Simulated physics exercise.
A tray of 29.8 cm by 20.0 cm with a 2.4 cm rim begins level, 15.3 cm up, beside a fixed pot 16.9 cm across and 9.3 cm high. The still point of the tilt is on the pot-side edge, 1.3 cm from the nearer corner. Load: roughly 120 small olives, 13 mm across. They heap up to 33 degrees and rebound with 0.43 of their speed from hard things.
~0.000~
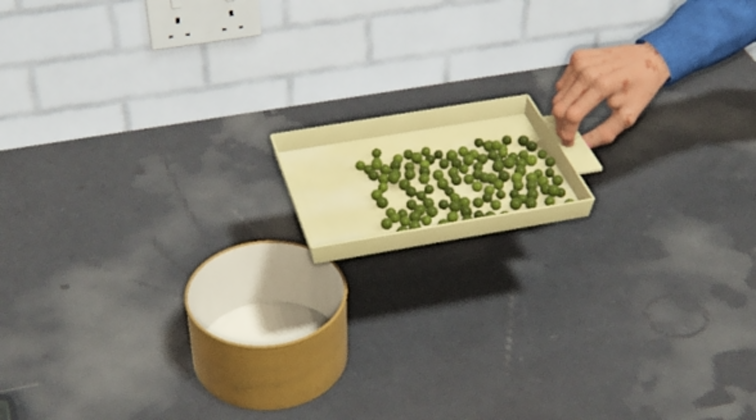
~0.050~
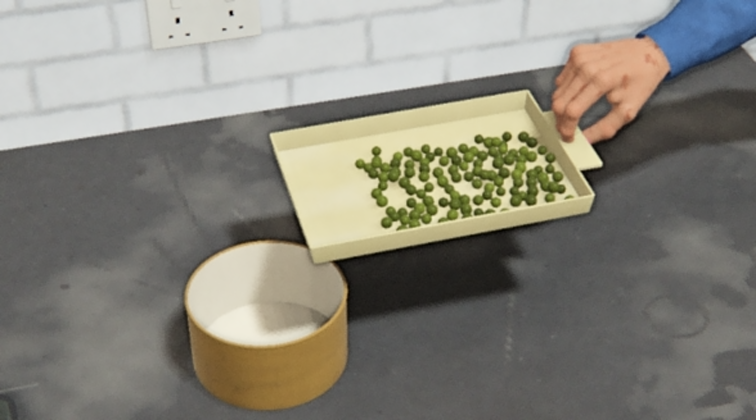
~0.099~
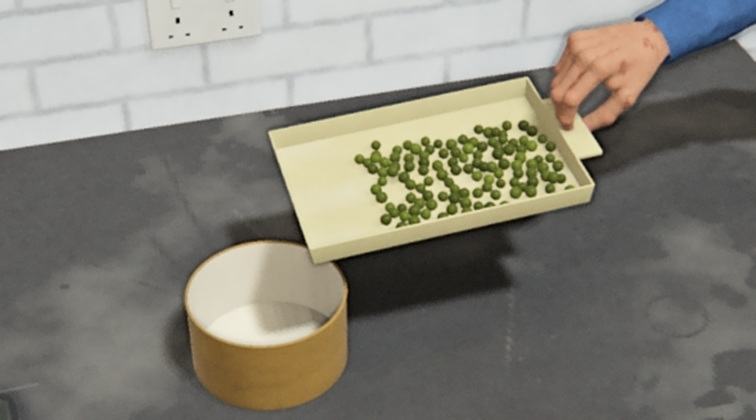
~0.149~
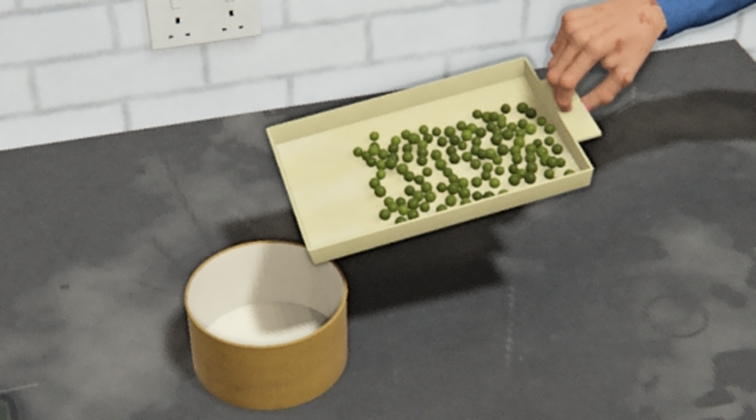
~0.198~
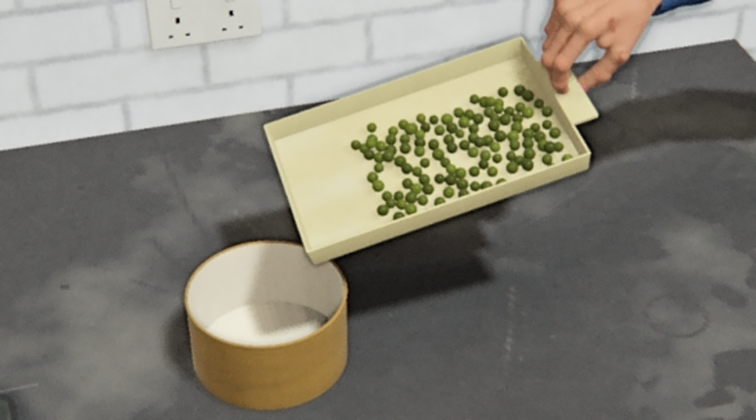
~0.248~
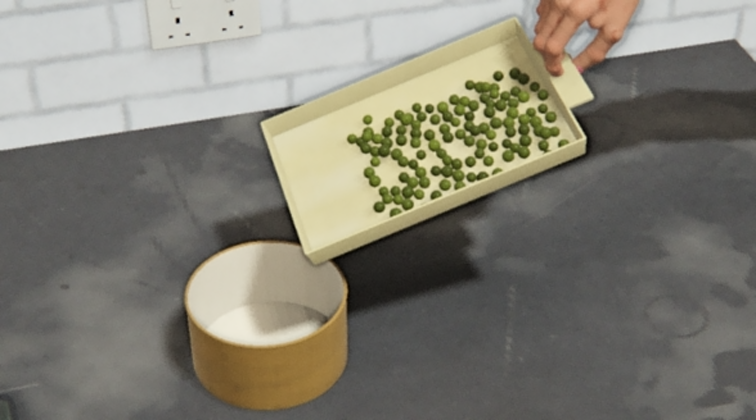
A hand in a blue sleeve held a cream tray of small green olives beside a round pot and raised its right end, slanting it down to the left while the olives barely shifted.
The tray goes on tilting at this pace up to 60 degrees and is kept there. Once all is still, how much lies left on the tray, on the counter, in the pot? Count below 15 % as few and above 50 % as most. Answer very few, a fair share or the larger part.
Tray the larger part, counter very few, pot a fair share.
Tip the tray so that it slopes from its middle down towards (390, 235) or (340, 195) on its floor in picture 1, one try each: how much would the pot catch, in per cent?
About 0 and 15 per cent.
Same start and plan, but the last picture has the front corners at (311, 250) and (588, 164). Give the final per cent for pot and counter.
Pot 0, counter 0.
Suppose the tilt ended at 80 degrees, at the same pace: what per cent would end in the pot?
It would be near 60 per cent.
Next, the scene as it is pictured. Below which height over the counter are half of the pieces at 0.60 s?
Roughly 24 cm.
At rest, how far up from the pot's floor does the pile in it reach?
Some 1.5 cm.
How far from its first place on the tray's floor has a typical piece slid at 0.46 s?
Some 4 cm.
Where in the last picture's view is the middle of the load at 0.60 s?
Near (342, 177).
Then, at 0.46 s, tilt 40 degrees; the tray holds 100 %, the pot 0 %.
After 0.60 s, tilt 55 degrees; the tray holds 100 %, the pot 0 %.
Then, at 0.86 s, tilt 60 degrees; the tray holds 85 %, the pot 5 %.
In the end, at 1.8 s, tray 70 %, counter 5 %, pot 25 %.
